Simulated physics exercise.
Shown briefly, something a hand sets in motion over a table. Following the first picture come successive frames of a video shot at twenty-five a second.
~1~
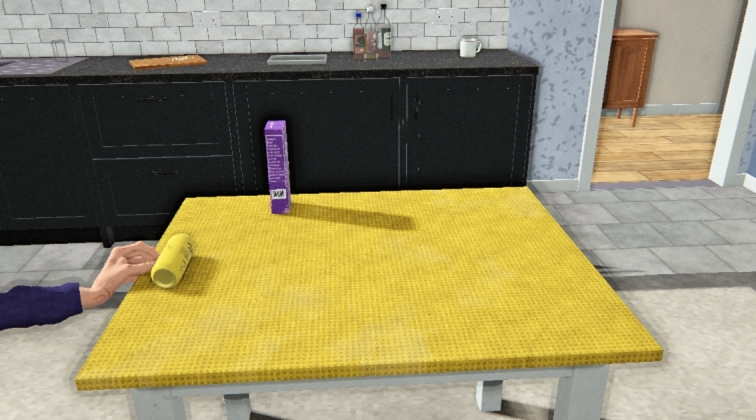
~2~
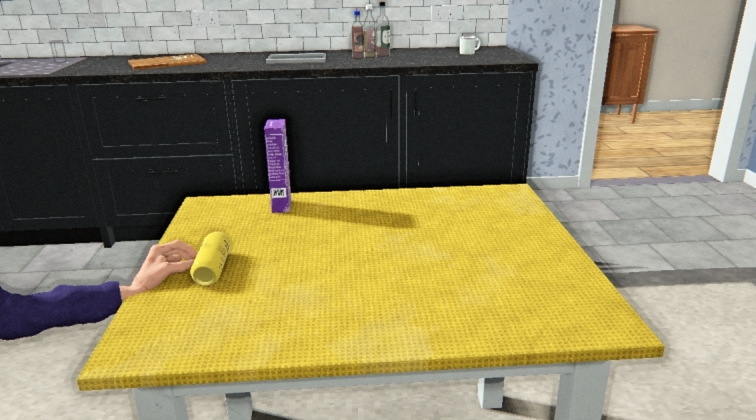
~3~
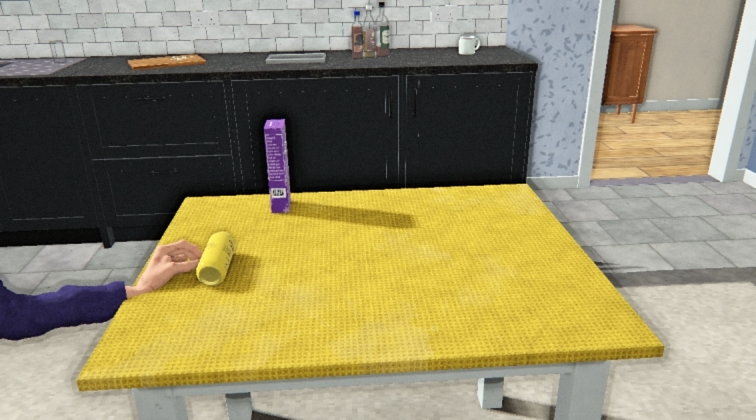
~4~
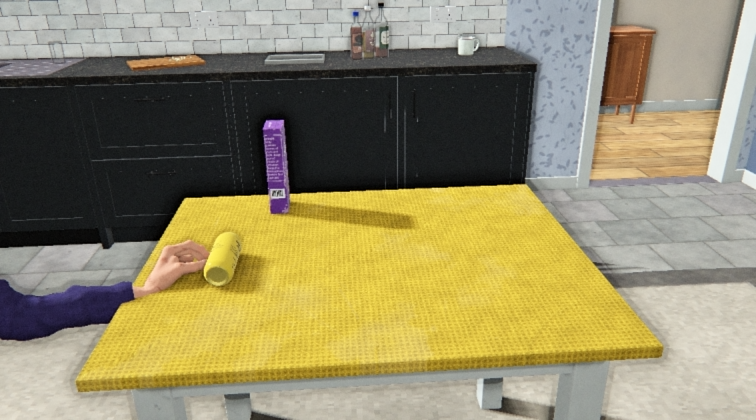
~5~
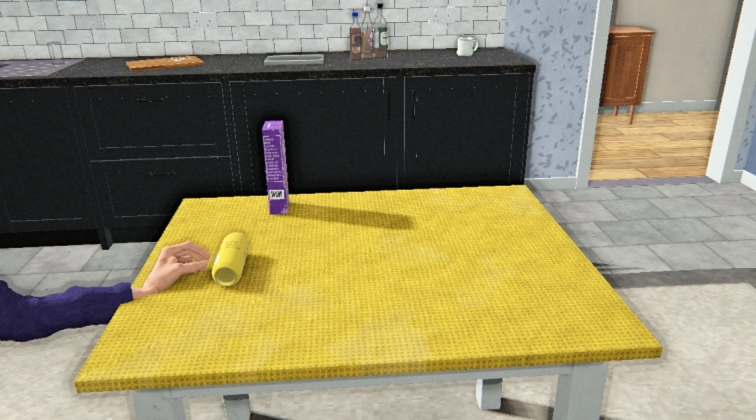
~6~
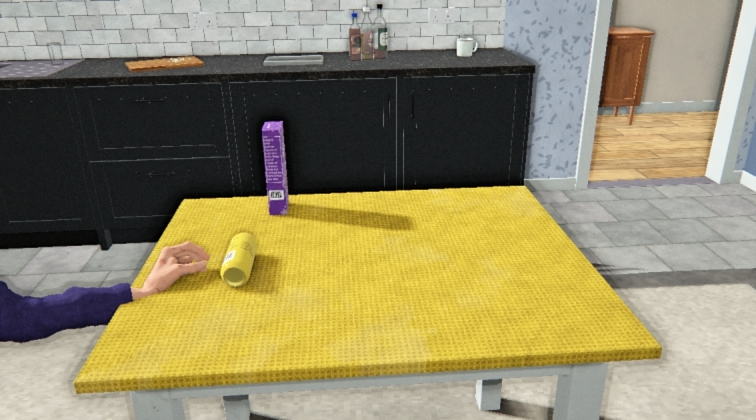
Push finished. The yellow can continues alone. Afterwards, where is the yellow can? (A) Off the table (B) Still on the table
The answer is B.
Then, 0.30 s past the last view, yellow can displaced well along near (297, 256).
Then, 0.70 s past the last view, yellow can displaced well along near (354, 253).
Finally, moved from the start, yellow can. Final places as the last picture's camera would see them, yellow can near (405, 250).
